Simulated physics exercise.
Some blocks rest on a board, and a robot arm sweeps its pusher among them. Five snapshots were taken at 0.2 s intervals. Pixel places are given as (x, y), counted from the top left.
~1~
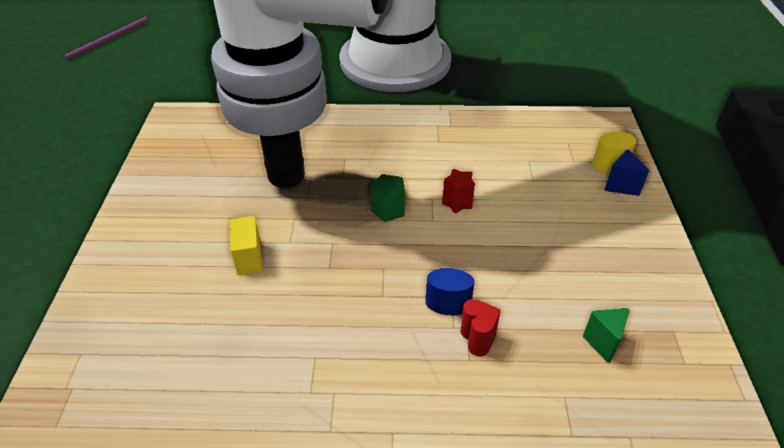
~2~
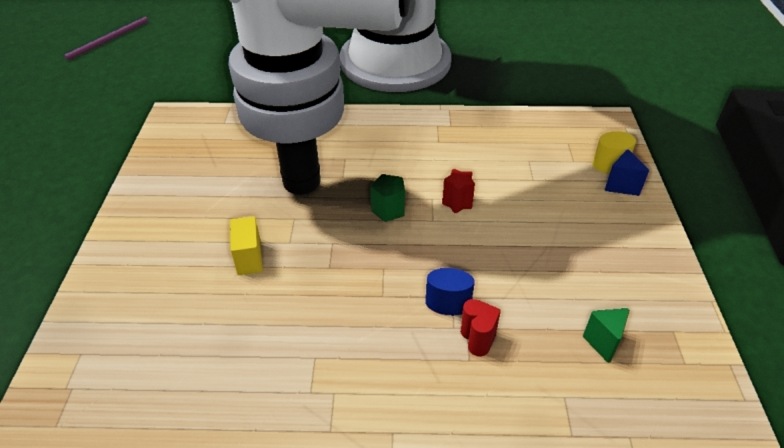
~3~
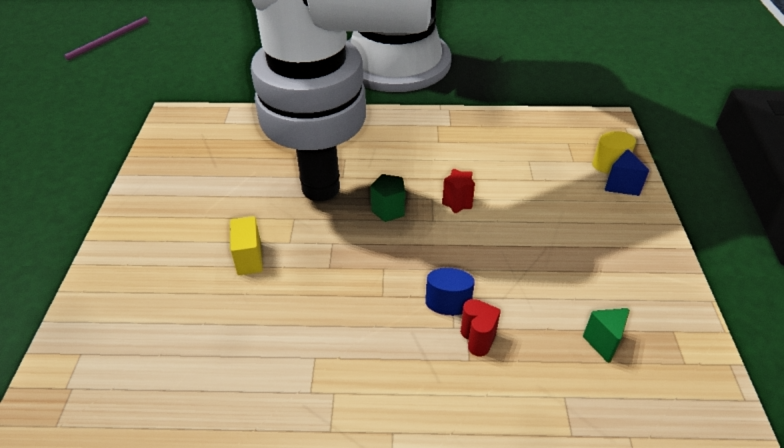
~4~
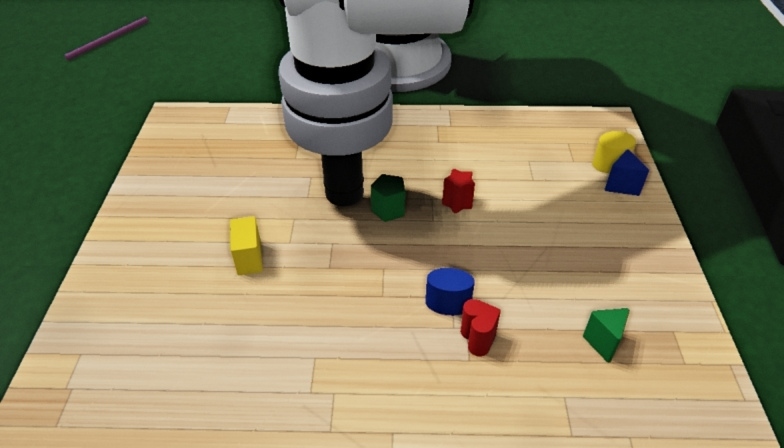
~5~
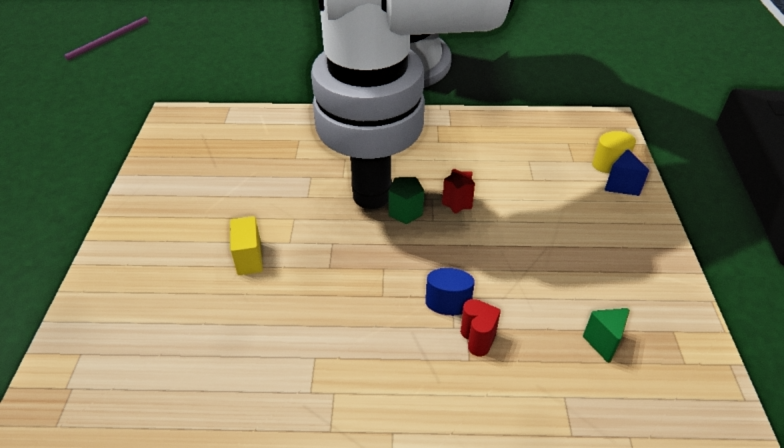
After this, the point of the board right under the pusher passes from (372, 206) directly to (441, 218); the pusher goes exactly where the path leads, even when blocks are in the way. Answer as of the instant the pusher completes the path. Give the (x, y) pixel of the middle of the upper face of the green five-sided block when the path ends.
I'd say the green five-sided block ends with its top centre at (480, 195).
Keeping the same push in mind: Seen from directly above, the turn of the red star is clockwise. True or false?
False
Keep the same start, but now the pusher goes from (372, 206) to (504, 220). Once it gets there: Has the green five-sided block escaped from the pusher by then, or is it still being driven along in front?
I think it holds its spot in front.
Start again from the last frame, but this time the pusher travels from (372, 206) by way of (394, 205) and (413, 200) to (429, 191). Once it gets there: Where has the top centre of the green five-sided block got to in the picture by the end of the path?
The green five-sided block ends near (447, 188).
What follows on the original path. Halfway along, pusher (408, 203); green five-sided block (443, 191).
At the end, pusher (442, 209); green five-sided block (480, 195), turned 15° anticlockwise; red star (475, 175), turned 50° anticlockwise.
